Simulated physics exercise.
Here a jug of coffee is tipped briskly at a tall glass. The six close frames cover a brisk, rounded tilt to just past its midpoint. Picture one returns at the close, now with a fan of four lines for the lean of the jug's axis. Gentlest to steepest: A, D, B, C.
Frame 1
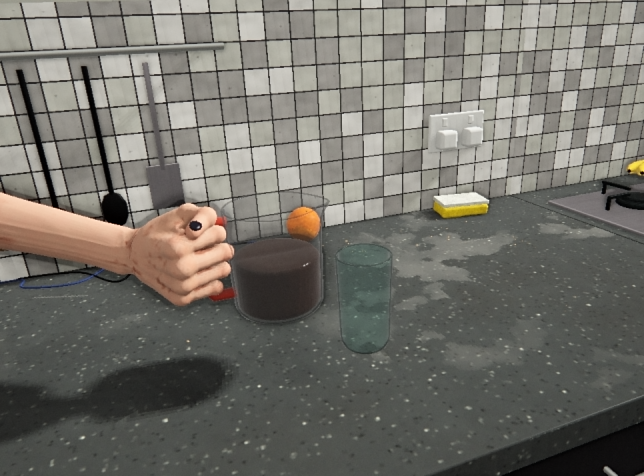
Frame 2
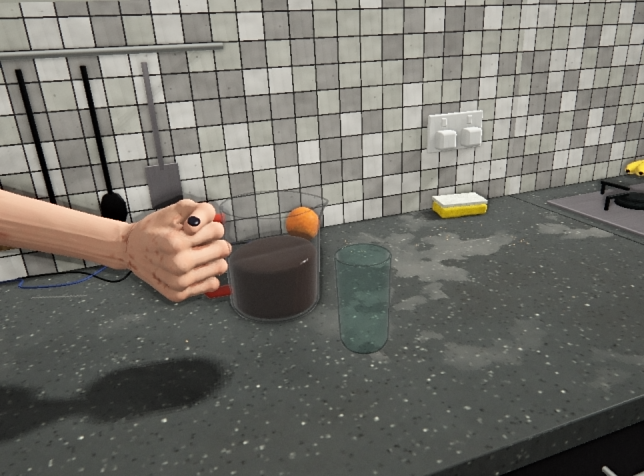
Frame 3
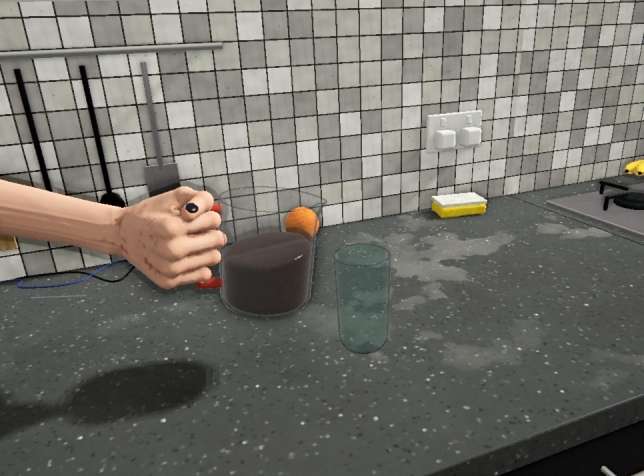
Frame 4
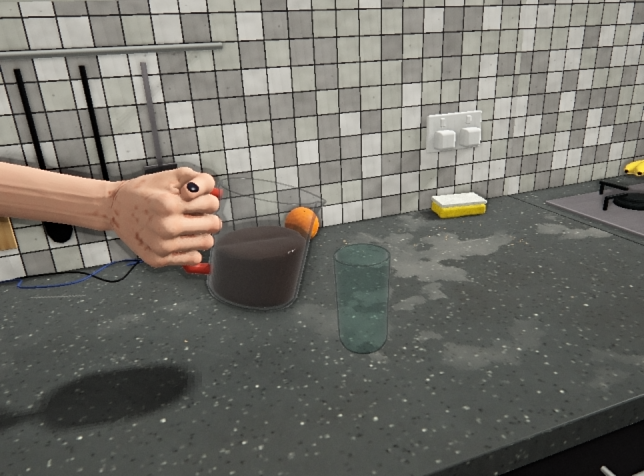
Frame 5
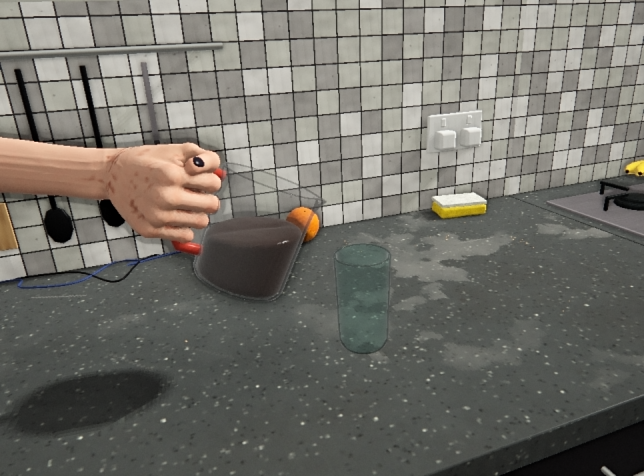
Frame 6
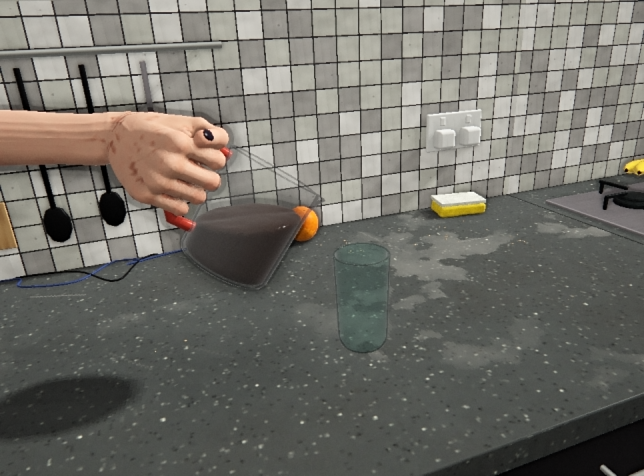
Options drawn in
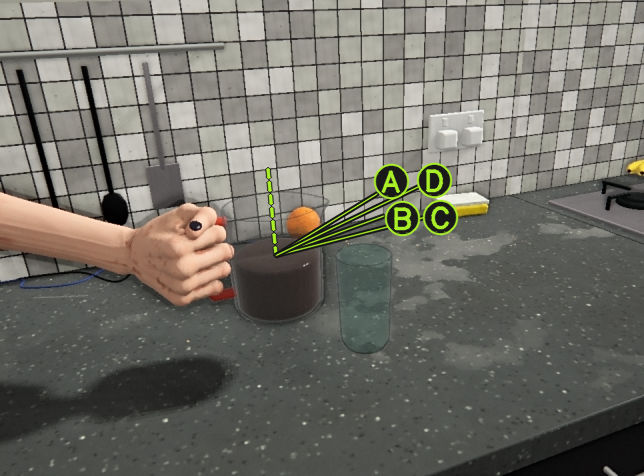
In this clip, a hand holds a clear jug of dark liquid by its red handle beside a tall greenish glass on a speckled counter, then moves slightly left and rises, tilting the jug rightward toward the glass.
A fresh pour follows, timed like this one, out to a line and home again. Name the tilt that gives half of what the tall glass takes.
Best: A.
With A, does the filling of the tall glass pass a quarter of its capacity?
Yes, clearly.
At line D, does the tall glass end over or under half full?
Over half.
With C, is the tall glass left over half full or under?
Over.
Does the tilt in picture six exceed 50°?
No.
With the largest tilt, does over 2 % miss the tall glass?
Yes, it does.
On the marked copy, A at (377, 193); B at (383, 216); C at (423, 217); D at (418, 186).
With A, the tall glass ends with about 49 % of what it can hold.
With B, the tall glass ends with about 80 % of what it can hold; 6 % of the coffee is spilt.
With C, the tall glass ends with about 83 % of what it can hold; 17 % of the coffee is spilt.
With D, the tall glass ends with about 68 % of what it can hold.
